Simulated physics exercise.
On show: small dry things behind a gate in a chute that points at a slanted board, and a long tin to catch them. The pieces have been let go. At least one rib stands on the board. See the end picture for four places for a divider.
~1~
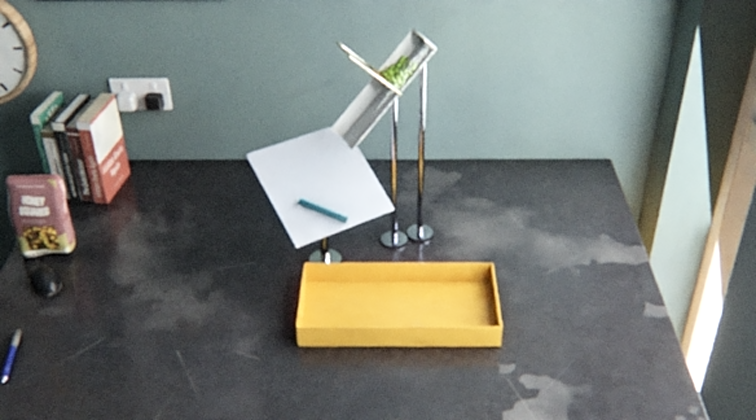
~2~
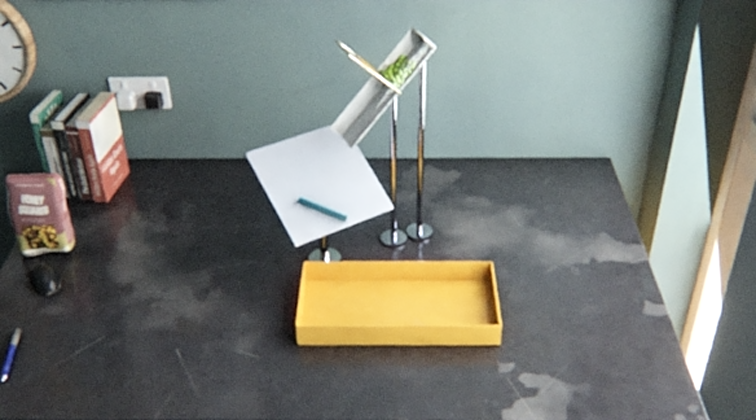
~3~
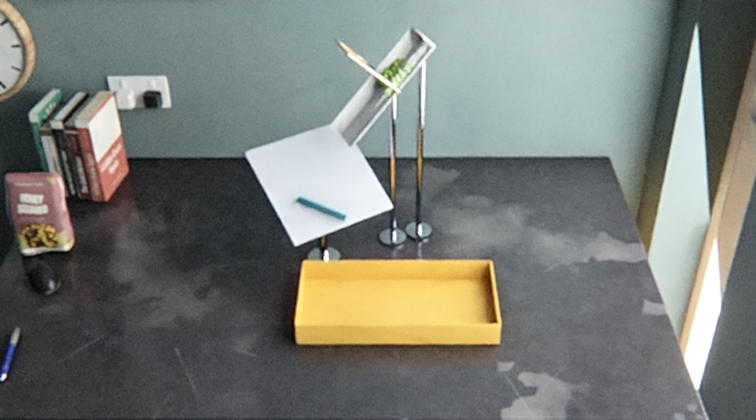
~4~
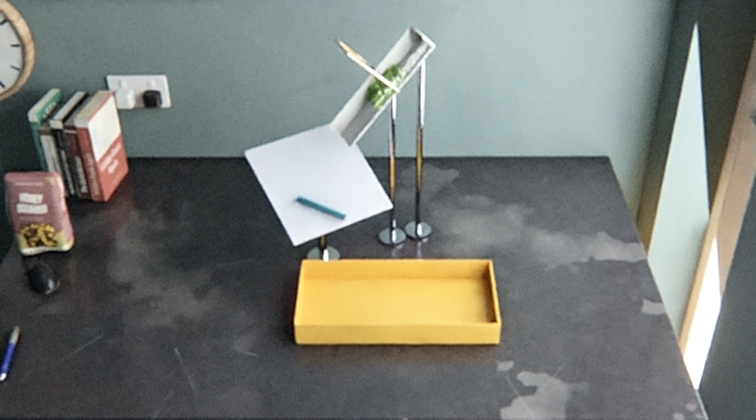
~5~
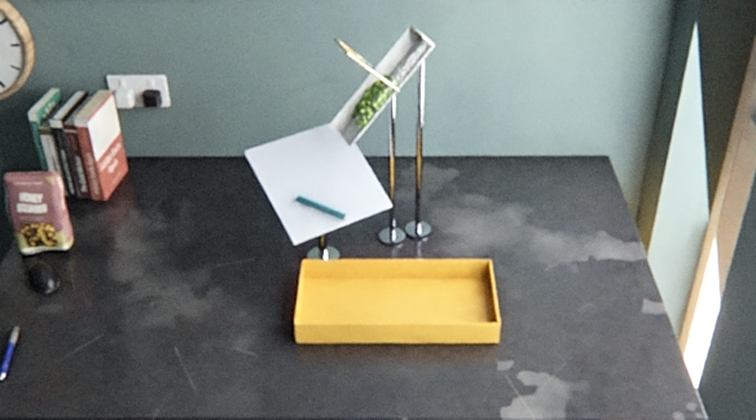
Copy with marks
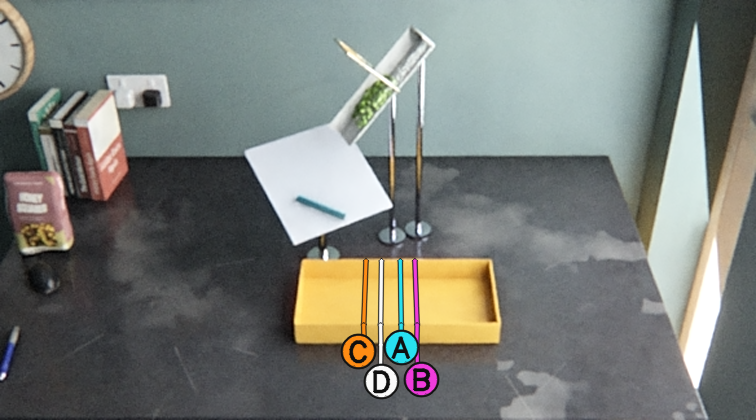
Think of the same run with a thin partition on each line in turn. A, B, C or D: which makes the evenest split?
Line D.
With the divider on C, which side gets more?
Right.
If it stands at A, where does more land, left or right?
The left side.
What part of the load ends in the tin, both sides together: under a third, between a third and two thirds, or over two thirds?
Over two thirds.
On the marked copy, line A crosses the front rim at (401, 324); line B crosses the front rim at (417, 324); line C crosses the front rim at (363, 324); line D crosses the front rim at (380, 324).
With A, of what is caught, almost all on the left of the divider, about a tenth on the right.
With B, of what is caught, almost all on the left of the divider, just a few on the right.
With C, of what is caught, about a tenth on the left of the divider, almost all on the right.
With D, of what is caught, roughly half on the left of the divider, roughly half on the right.
